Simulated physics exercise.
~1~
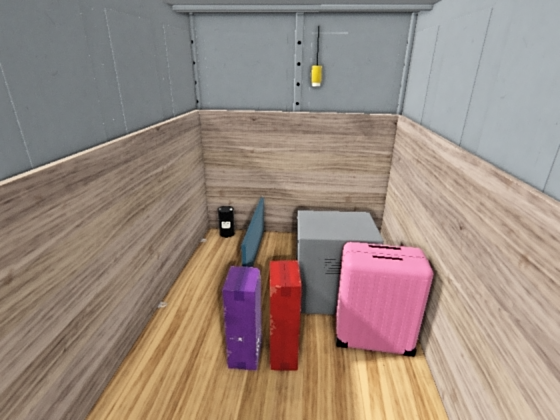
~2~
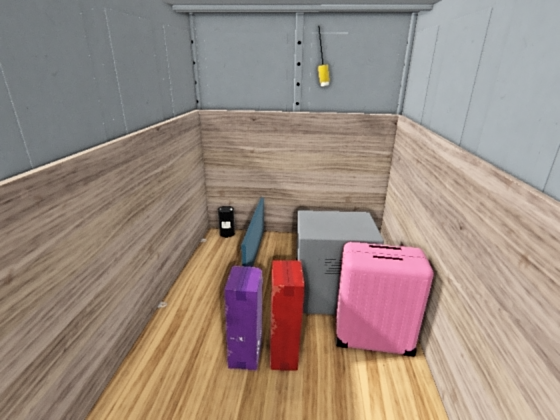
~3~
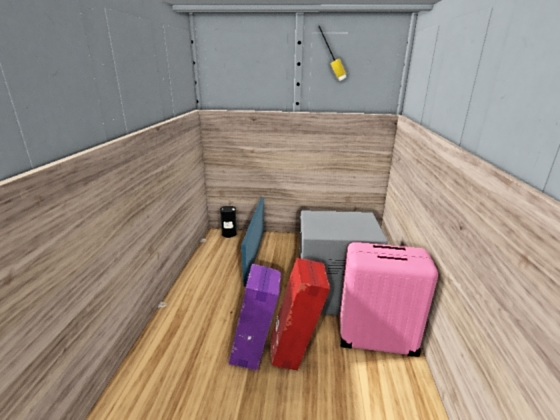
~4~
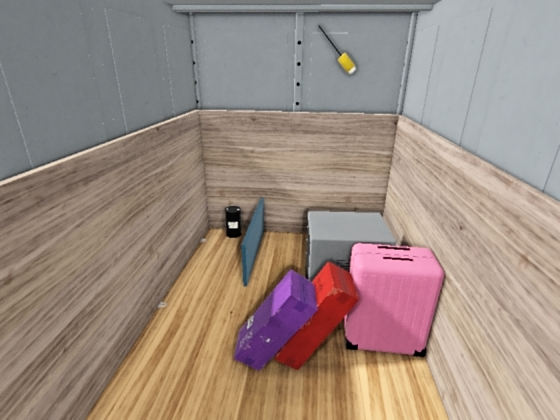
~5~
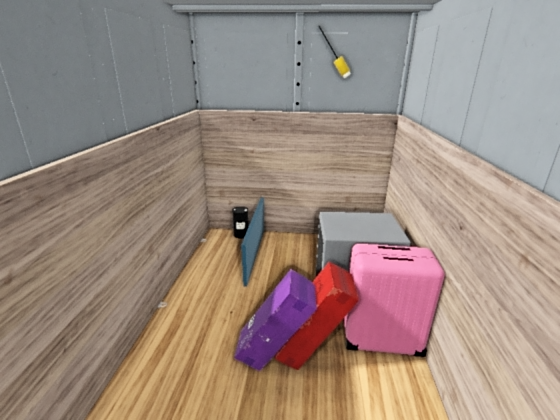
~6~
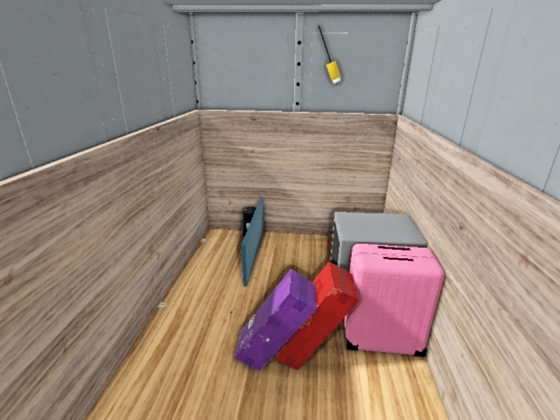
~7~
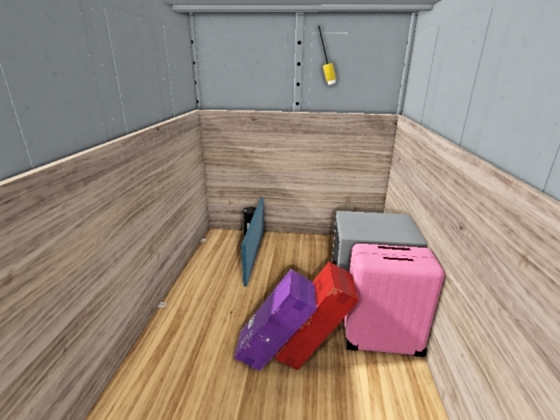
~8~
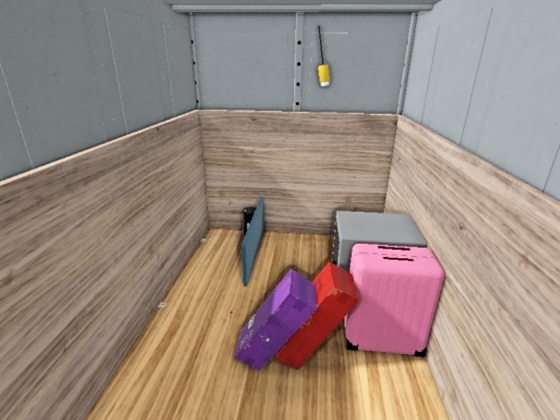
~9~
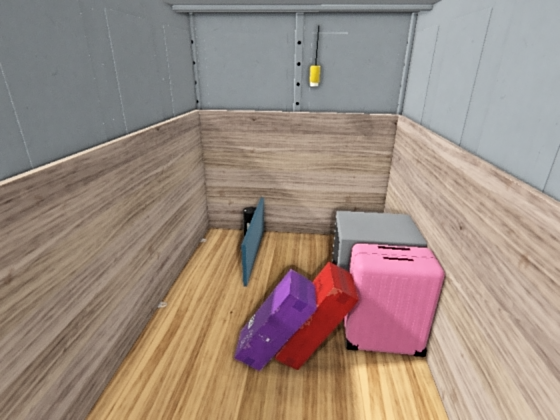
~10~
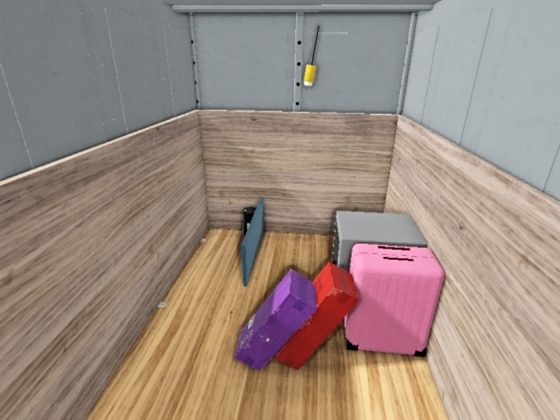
The purple and red boxes tipped to the right in the back of a van and ended up leaning together against the pink suitcase, which shifted slightly, while the grey appliance and small black canister slid right before everything but the swinging hanging lamp settled.
